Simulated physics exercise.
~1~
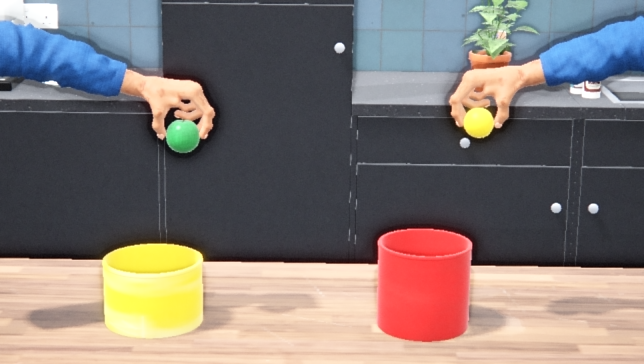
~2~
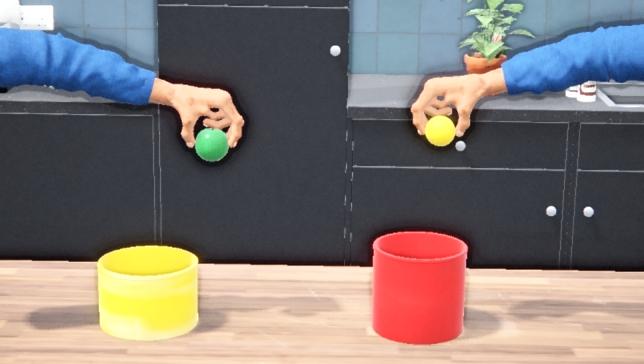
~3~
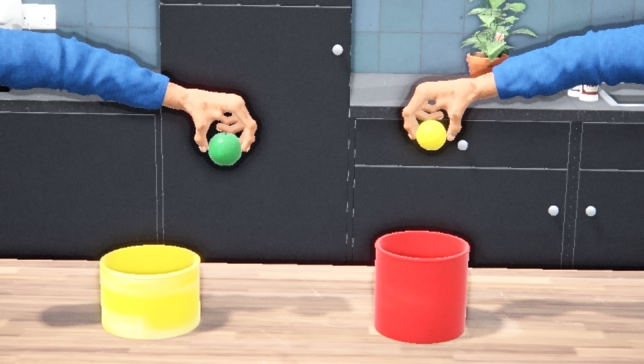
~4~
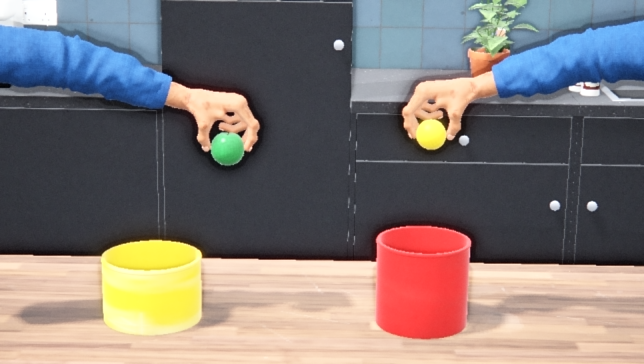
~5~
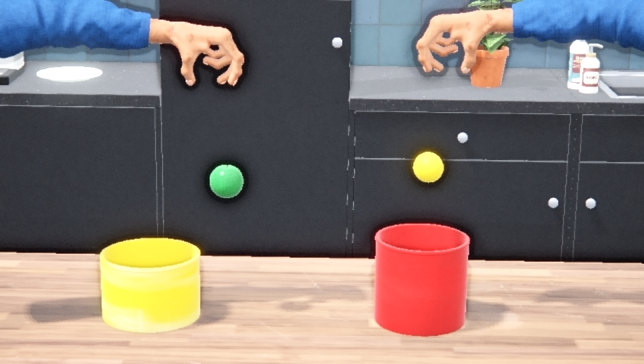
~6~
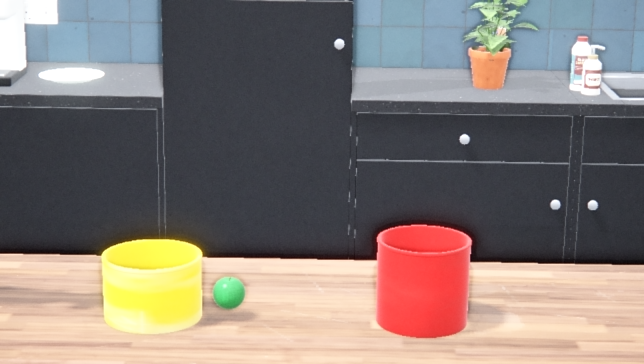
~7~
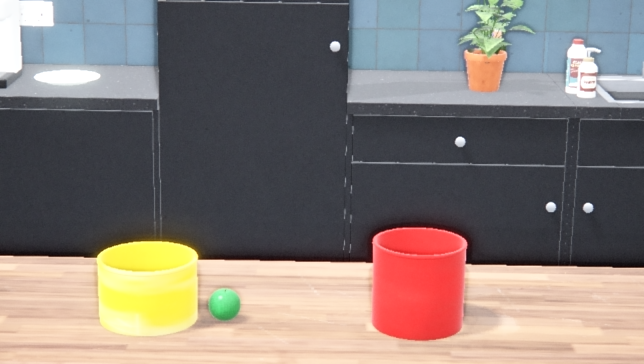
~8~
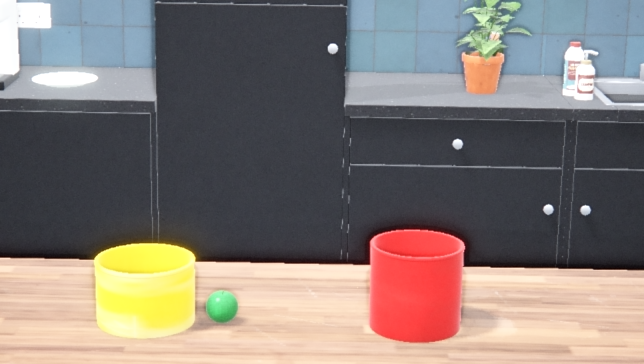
Two hands release balls; the yellow drops into the red bucket, the green lands outside the yellow one.
